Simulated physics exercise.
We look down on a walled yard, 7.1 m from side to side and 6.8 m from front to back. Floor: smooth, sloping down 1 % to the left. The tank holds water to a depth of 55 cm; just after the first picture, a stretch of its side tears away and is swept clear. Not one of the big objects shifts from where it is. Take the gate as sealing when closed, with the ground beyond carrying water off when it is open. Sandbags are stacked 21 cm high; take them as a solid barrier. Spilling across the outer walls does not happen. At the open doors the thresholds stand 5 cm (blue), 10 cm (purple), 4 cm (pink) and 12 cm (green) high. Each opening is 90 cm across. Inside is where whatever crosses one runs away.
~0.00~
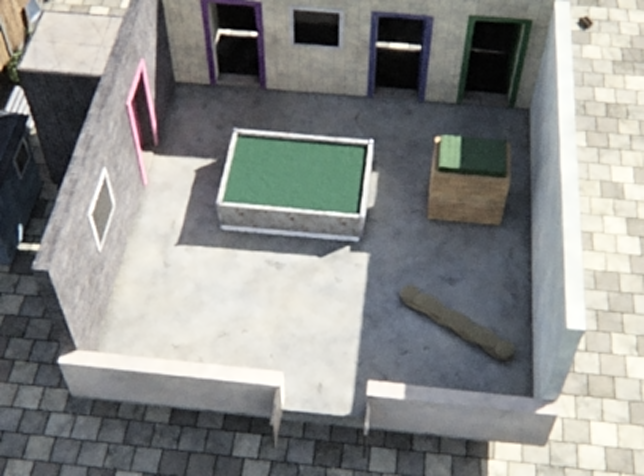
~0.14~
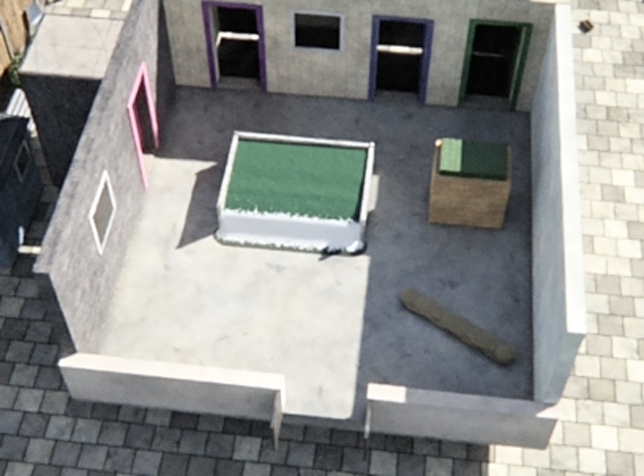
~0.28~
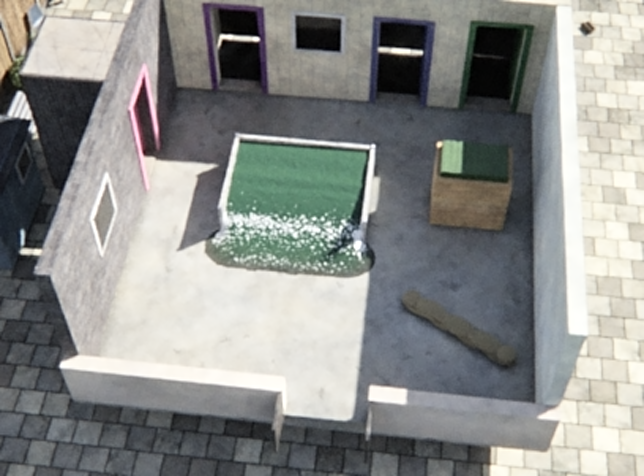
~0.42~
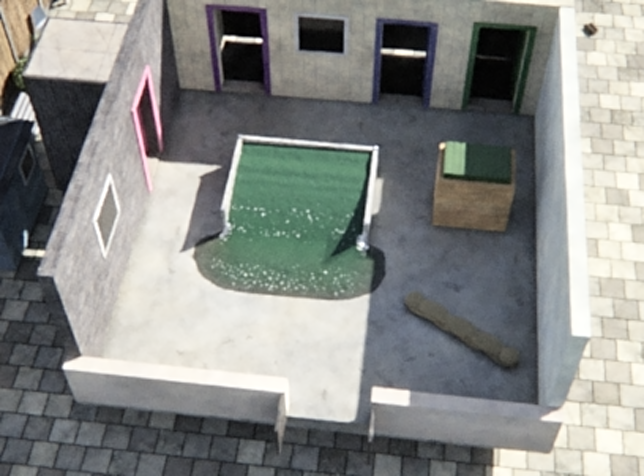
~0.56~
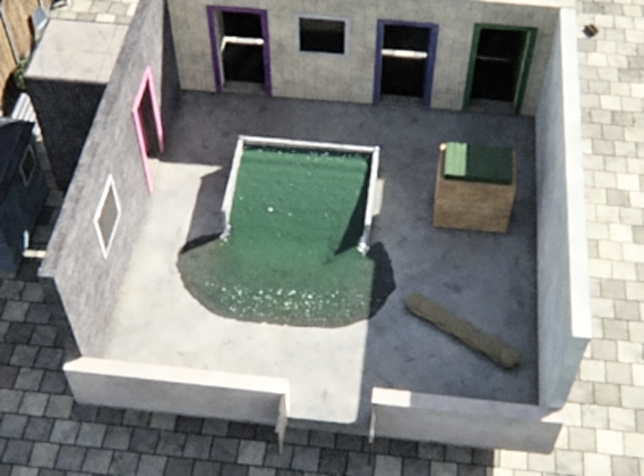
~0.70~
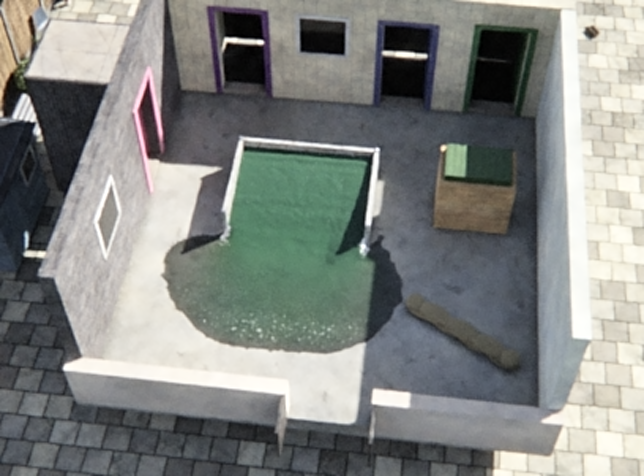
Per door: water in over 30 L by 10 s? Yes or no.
Blue door no, purple door no, pink door no, green door no.
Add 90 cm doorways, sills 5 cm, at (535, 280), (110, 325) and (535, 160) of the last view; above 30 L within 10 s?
Result in order - not enough, more than that, not enough.
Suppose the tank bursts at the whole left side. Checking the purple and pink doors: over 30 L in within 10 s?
Short answer, against that limit: Purple is fine, pink overshoots.
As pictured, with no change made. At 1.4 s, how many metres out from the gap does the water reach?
It's close to 3.8 metres.
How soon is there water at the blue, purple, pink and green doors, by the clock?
Arrival: Blue 8.5 s, purple 6.0 s, pink 4.5 s, green not in the 10 s.
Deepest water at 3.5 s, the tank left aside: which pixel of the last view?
Location: Approx. (104, 384).
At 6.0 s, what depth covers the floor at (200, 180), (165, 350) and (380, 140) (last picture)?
In that order: 5, 10 and 0 cm.
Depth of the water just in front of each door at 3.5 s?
You'd see blue at 0 cm, purple at 0 cm, pink at 0 cm and green at 0 cm.
After 1.4 s water covers 35 % of the floor and is deepest (32 cm) near (259, 400); blue door not reached, purple door not reached, pink door not reached, green door not reached.
After 2.2 s water covers 40 % of the floor and is deepest (40 cm) near (93, 383); blue door not reached, purple door not reached, pink door not reached, green door not reached.
After 3.5 s water covers 40 % of the floor and is deepest (28 cm) near (104, 384); blue door not reached, purple door not reached, pink door not reached, green door not reached.
After 6.0 s water covers 65 % of the floor and is deepest (12 cm) near (93, 383); blue door not reached, purple door 8 cm at the sill, 0 L in, pink door 5 cm at the sill, 0 L in, green door not reached.
After 10.0 s water covers 80 % of the floor and is deepest (10 cm) near (165, 147); blue door 2 cm at the sill, 0 L in, purple door 8 cm at the sill, 10 L in, pink door 5 cm at the sill, 4 L in, green door not reached.
